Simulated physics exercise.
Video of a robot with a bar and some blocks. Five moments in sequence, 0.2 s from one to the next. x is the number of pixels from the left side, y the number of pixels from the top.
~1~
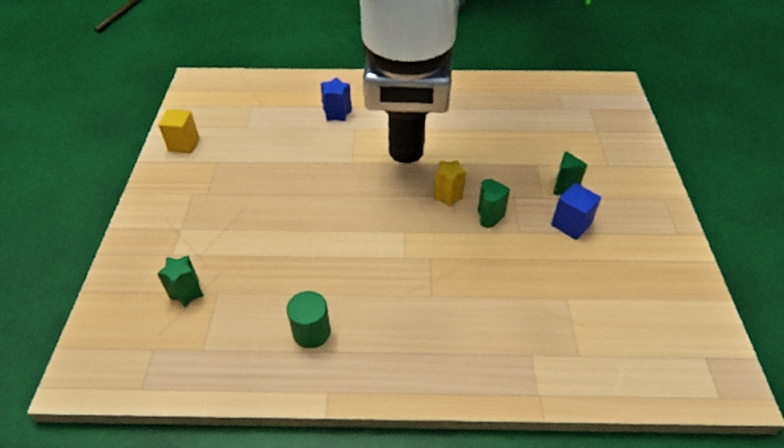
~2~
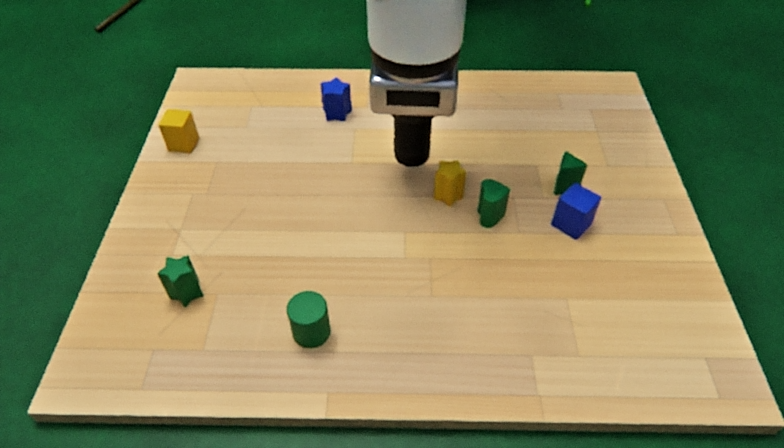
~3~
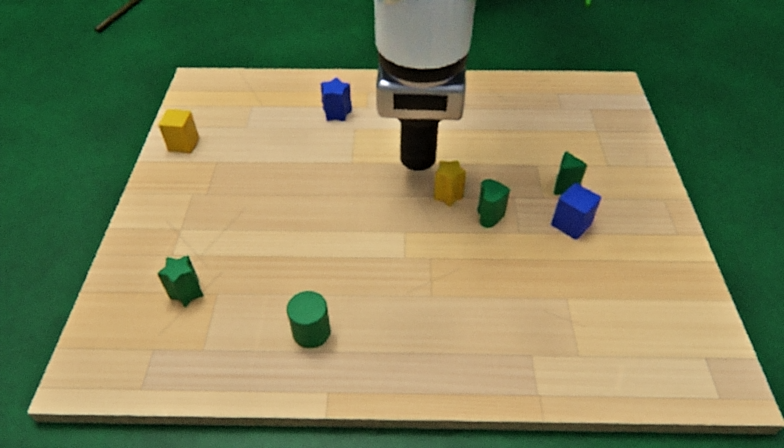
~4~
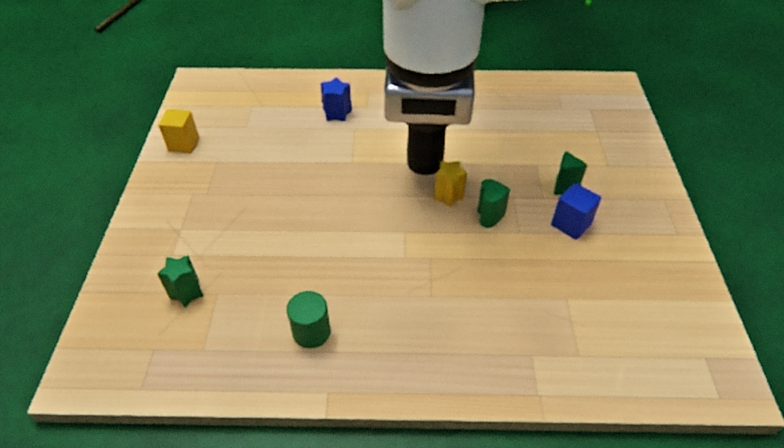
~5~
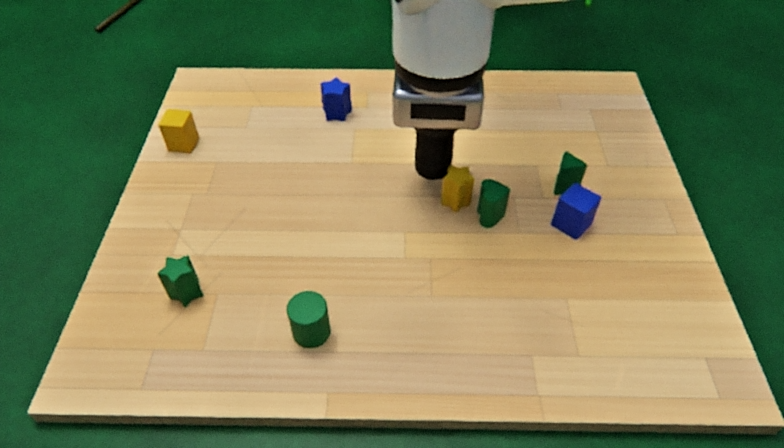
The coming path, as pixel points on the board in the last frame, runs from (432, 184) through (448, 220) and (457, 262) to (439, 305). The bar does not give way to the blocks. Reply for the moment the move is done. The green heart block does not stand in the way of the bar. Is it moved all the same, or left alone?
It ends up somewhere else.
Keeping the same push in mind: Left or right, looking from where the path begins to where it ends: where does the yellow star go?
It's pushed left.
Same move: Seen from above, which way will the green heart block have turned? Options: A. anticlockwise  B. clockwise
My pick is A.
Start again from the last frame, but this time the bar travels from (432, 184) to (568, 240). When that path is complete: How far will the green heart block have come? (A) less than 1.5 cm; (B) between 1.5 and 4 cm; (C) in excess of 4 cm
Option C.
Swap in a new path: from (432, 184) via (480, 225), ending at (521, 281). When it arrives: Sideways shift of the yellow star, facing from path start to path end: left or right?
With start-to-end as forward, it shifts left.
The first path, step by step. One third of the way, bar at (450, 206); yellow star at (483, 198), turned 85° anticlockwise; green heart block at (509, 191).
Two thirds of the way, bar at (459, 248); yellow star at (487, 207); green heart block at (510, 192), turned 20° anticlockwise.
At the end, bar at (440, 291); yellow star at (487, 207), turned 120° anticlockwise; green heart block at (510, 192), turned 20° anticlockwise.
